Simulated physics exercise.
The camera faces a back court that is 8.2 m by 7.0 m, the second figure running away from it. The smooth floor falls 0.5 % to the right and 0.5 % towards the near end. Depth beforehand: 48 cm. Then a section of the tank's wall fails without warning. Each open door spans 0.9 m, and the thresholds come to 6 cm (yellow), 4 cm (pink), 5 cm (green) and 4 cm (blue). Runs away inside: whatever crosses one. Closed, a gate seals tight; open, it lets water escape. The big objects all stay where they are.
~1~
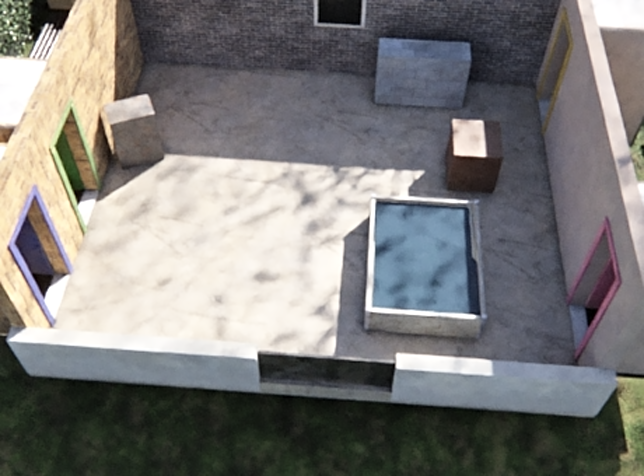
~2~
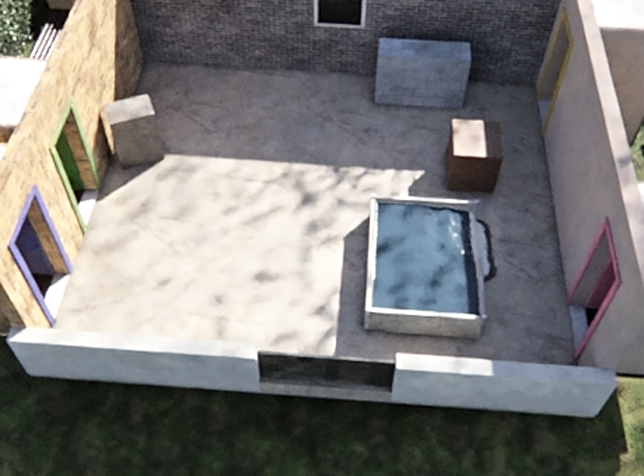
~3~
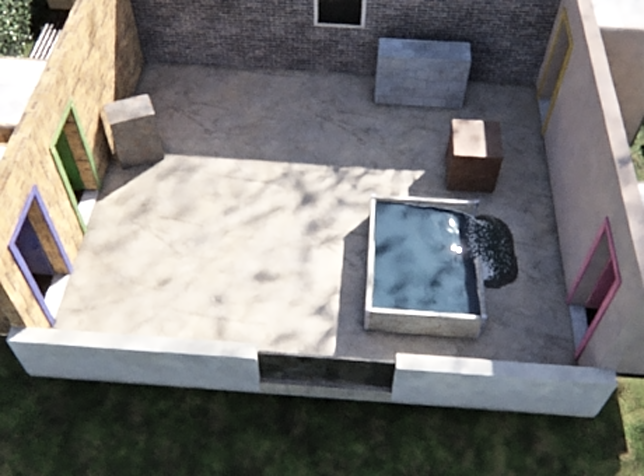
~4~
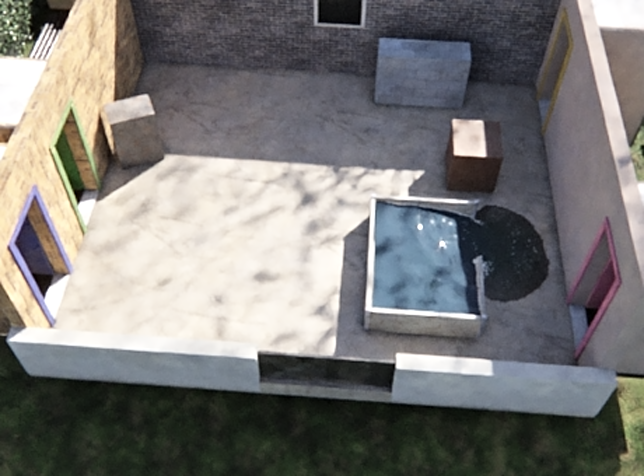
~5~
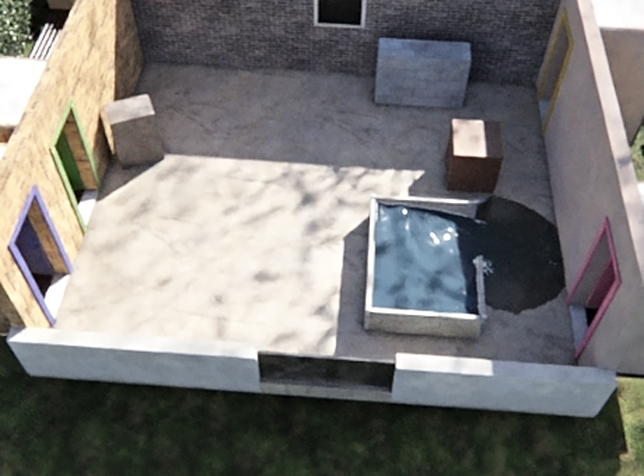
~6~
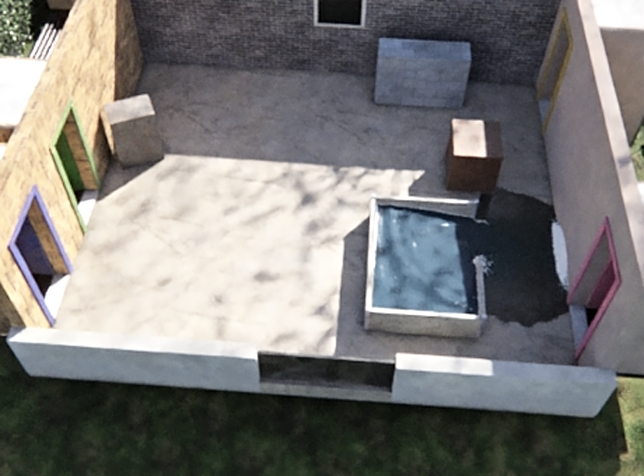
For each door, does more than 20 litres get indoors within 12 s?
Door by door: Yellow door - yes; pink door - yes; green door - no; blue door - no.
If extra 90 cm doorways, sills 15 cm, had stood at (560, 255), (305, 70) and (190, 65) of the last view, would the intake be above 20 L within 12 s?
Check each in turn: The first succeeds, the second fails, the third fails.
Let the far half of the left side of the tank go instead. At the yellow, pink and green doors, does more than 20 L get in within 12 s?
Against that limit: Yellow below, pink not over, green past it.
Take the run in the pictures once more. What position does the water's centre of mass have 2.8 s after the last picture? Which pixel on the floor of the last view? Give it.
Close to (471, 248) in the last picture.
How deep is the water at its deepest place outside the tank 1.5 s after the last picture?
Depth: Approx. 30 cm.
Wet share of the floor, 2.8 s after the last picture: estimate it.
Some 25 per cent of the floor is wet.
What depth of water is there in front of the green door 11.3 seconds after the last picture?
Depth: ~ 2.0 cm.
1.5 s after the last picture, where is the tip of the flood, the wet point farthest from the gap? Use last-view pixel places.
I'd put it near pixel (532, 100) of the last picture.
Then, 0.7 s after the last picture water covers 10 % of the floor and is deepest (34 cm) near (553, 248); yellow door not reached, pink door 9 cm at the sill, 2 L in, green door not reached, blue door not reached.
Then, 1.5 s after the last picture water covers 15 % of the floor and is deepest (30 cm) near (553, 248); yellow door 5 cm at the sill, 0 L in, pink door 8 cm at the sill, 11 L in, green door not reached, blue door not reached.
Then, 2.8 s after the last picture water covers 25 % of the floor and is deepest (21 cm) near (554, 257); yellow door 5 cm at the sill, 0 L in, pink door 8 cm at the sill, 24 L in, green door not reached, blue door not reached.
Then, 6.3 s after the last picture water covers 55 % of the floor and is deepest (13 cm) near (554, 257); yellow door 11 cm at the sill, 36 L in, pink door 6 cm at the sill, 44 L in, green door not reached, blue door not reached.
Then, 11.3 s after the last picture water covers 90 % of the floor and is deepest (7 cm) near (561, 390); yellow door 7 cm at the sill, 65 L in, pink door 5 cm at the sill, 54 L in, green door 2 cm at the sill, 0 L in, blue door 3 cm at the sill, 2 L in.
